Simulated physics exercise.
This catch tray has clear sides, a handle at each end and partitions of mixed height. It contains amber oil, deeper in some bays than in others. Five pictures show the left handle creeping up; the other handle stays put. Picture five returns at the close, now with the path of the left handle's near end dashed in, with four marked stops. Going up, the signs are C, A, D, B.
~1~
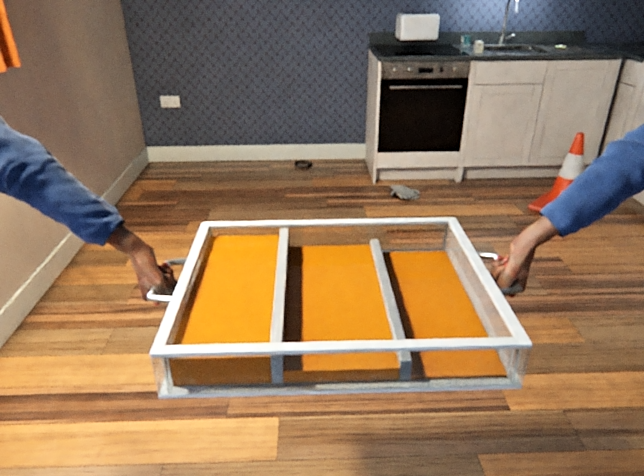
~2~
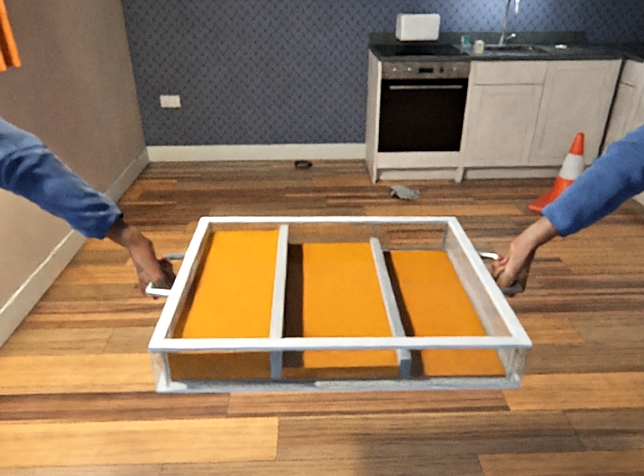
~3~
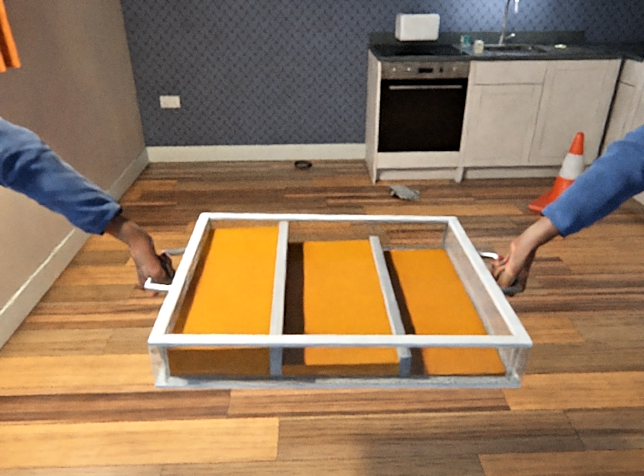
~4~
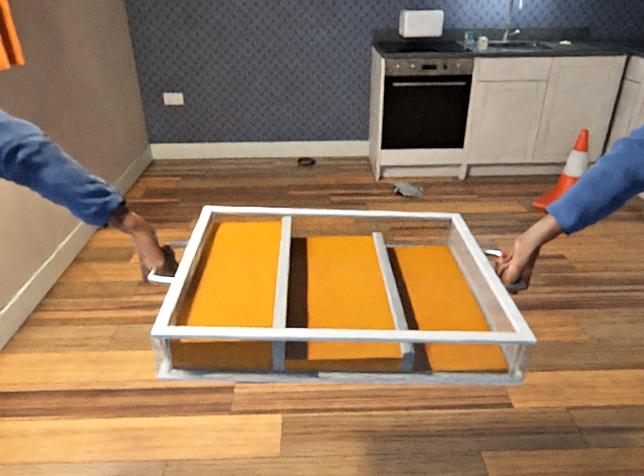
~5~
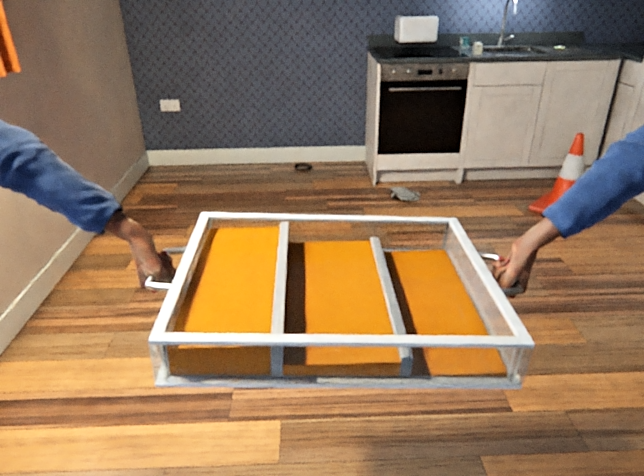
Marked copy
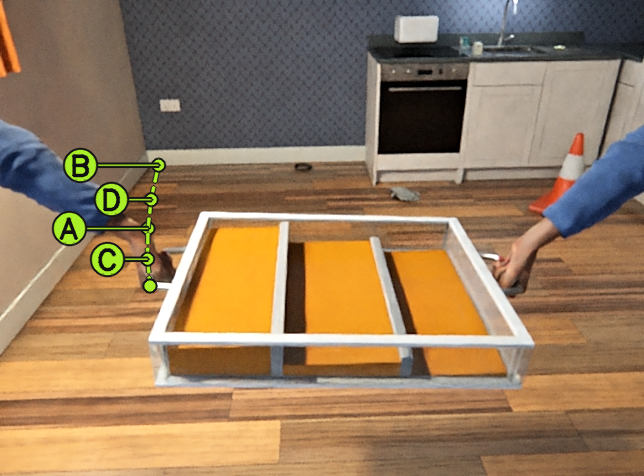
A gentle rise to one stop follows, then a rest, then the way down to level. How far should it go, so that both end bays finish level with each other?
It is B.
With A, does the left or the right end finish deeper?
The left one.
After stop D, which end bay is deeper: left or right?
The left end bay.
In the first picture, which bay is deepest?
It is the left one.
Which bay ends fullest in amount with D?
It is the left one.
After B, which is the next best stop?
The answer is D.
On the marked copy, A at (147, 228); B at (158, 165); C at (147, 259); D at (151, 199).
With A, the left end bay stands much deeper than the other; nothing spills.
With B, the two end bays stand about equally deep; nothing spills.
With C, the left end bay stands much deeper than the other; nothing spills.
With D, the left end bay stands much deeper than the other; nothing spills.
